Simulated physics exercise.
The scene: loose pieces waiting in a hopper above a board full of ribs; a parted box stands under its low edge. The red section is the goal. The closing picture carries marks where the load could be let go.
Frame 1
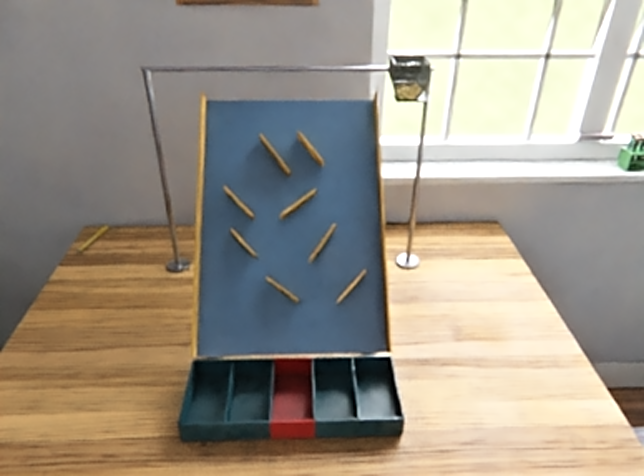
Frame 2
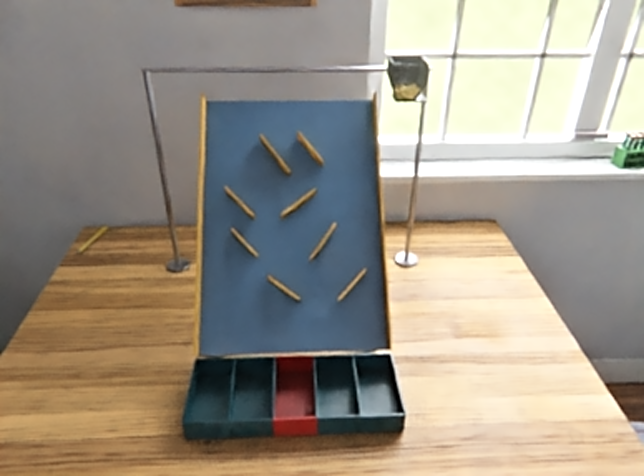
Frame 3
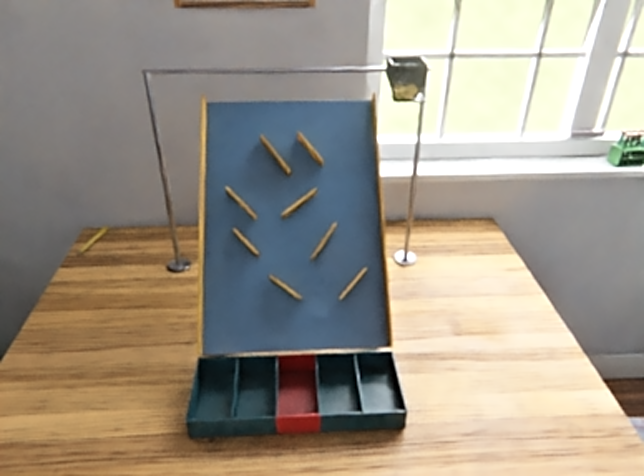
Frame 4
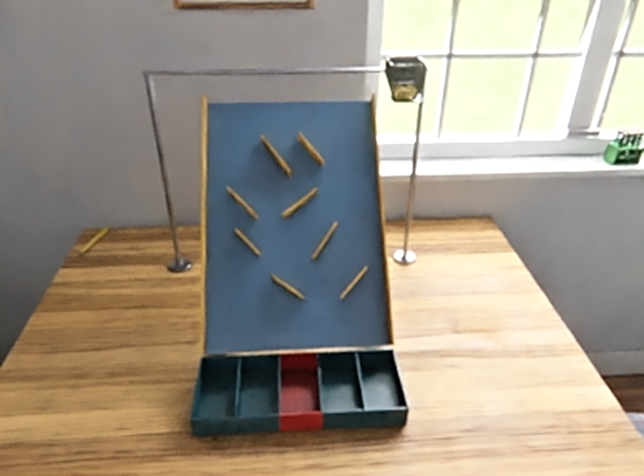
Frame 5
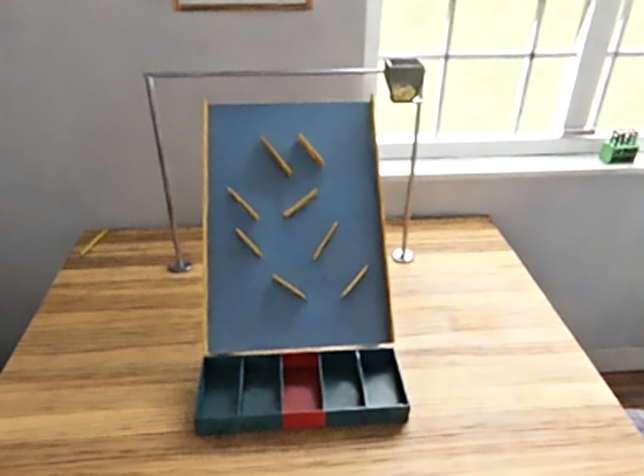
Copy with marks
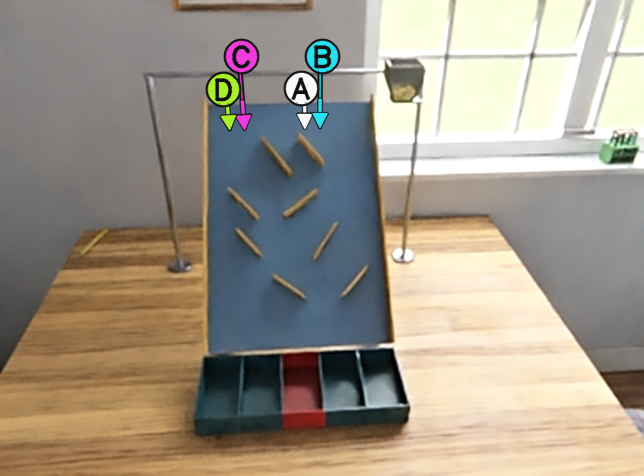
A blue board with wooden ribs stands above a parted box as the view shifts slightly.
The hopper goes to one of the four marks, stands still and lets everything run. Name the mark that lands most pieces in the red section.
Mark B does it best.
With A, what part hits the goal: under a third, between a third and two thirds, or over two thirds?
Under a third.
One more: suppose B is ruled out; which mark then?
That is mark A.
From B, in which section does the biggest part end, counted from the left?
The third.
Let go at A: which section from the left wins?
It is the fifth one.
On the marked copy, mark A meets the board at (304, 123); mark B meets the board at (320, 122); mark C meets the board at (244, 124); mark D meets the board at (229, 124).
If A is chosen, close to a quarter in the red section, the bulk in other sections.
If B is chosen, close to half in the red section, close to half in other sections.
If C is chosen, none at all in the red section, all but a few in other sections.
If D is chosen, none at all in the red section, all but a few in other sections.
